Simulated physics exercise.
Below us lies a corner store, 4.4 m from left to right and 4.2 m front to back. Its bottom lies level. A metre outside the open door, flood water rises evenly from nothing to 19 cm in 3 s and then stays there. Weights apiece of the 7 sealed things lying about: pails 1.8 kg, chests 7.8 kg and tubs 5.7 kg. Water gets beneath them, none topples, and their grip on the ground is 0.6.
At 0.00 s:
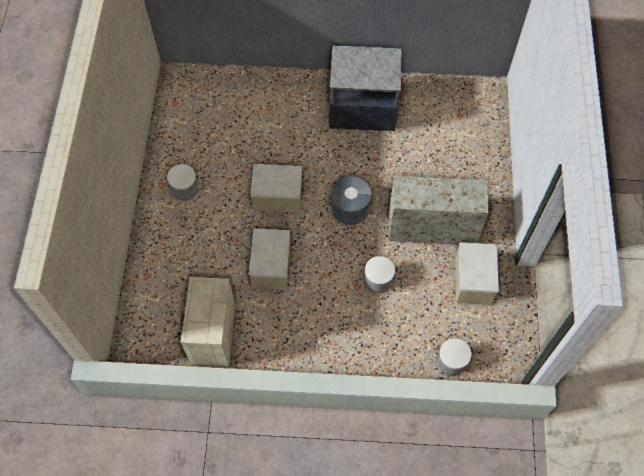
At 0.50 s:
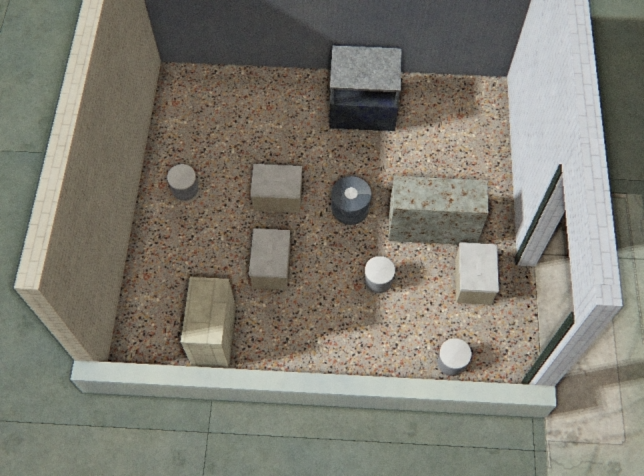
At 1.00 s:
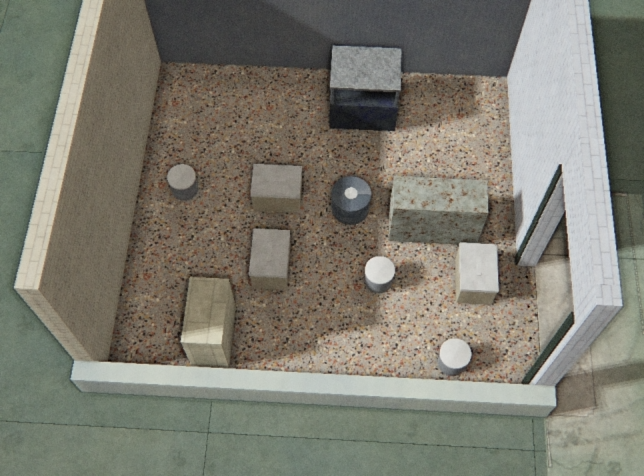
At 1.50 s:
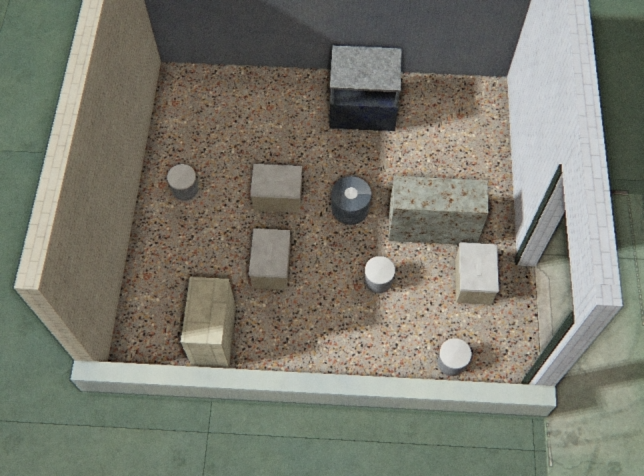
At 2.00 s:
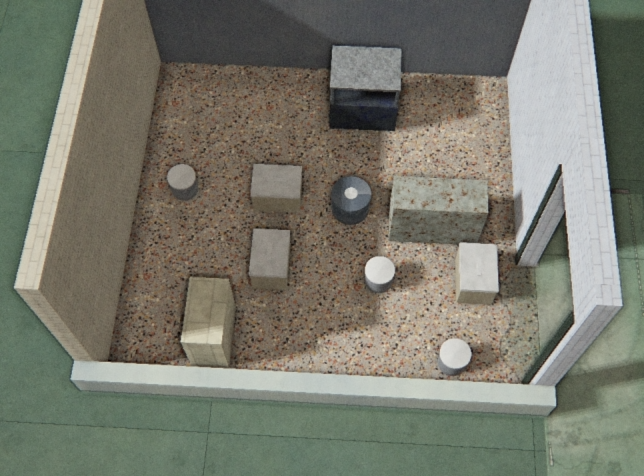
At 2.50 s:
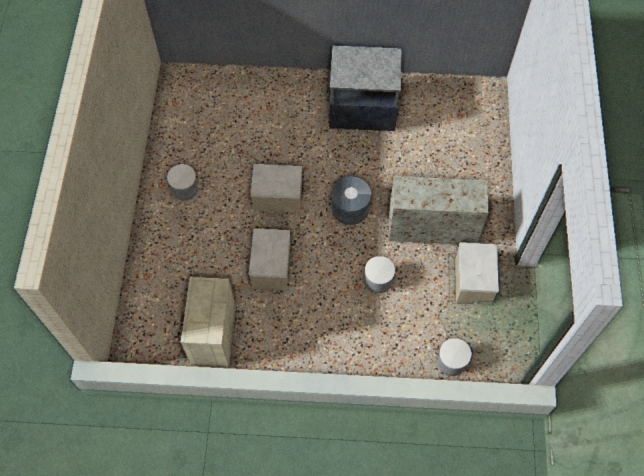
A roofless corner store with a speckled pebble floor, a dark back wall and pale side walls is seen from high above. Grey, beige and mottled green chests stand among small round tubs, with a dark block at the back and an open doorway on the right. Green-tinted water spreads over the paving outside, then creeps in through the doorway, while the objects and camera stay still.
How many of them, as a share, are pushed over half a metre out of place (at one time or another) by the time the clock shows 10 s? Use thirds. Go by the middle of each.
That comes to two thirds or more.
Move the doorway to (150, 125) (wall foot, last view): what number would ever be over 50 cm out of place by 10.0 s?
Then 3.
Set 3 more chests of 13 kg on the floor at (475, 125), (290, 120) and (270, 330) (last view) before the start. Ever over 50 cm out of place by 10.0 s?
In that order: Less, under, over.
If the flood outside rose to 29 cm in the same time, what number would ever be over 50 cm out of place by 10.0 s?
Then 6.
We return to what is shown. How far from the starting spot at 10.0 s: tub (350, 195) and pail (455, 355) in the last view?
In that order: 0 cm, 400 cm.
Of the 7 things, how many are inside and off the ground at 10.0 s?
I count 5.
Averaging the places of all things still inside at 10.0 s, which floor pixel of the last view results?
Around (268, 128).
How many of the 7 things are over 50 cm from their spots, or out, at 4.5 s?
By then 3.
After 3.5 s 0 of 7 are over 50 cm from their spots; 0 afloat.
After 4.5 s 3 of 7 are over 50 cm from their spots; 3 afloat.
After 7.0 s 5 of 7 are over 50 cm from their spots; 5 afloat.
After 10.0 s 6 of 7 are over 50 cm from their spots, and 6 have been at some point; 5 afloat.
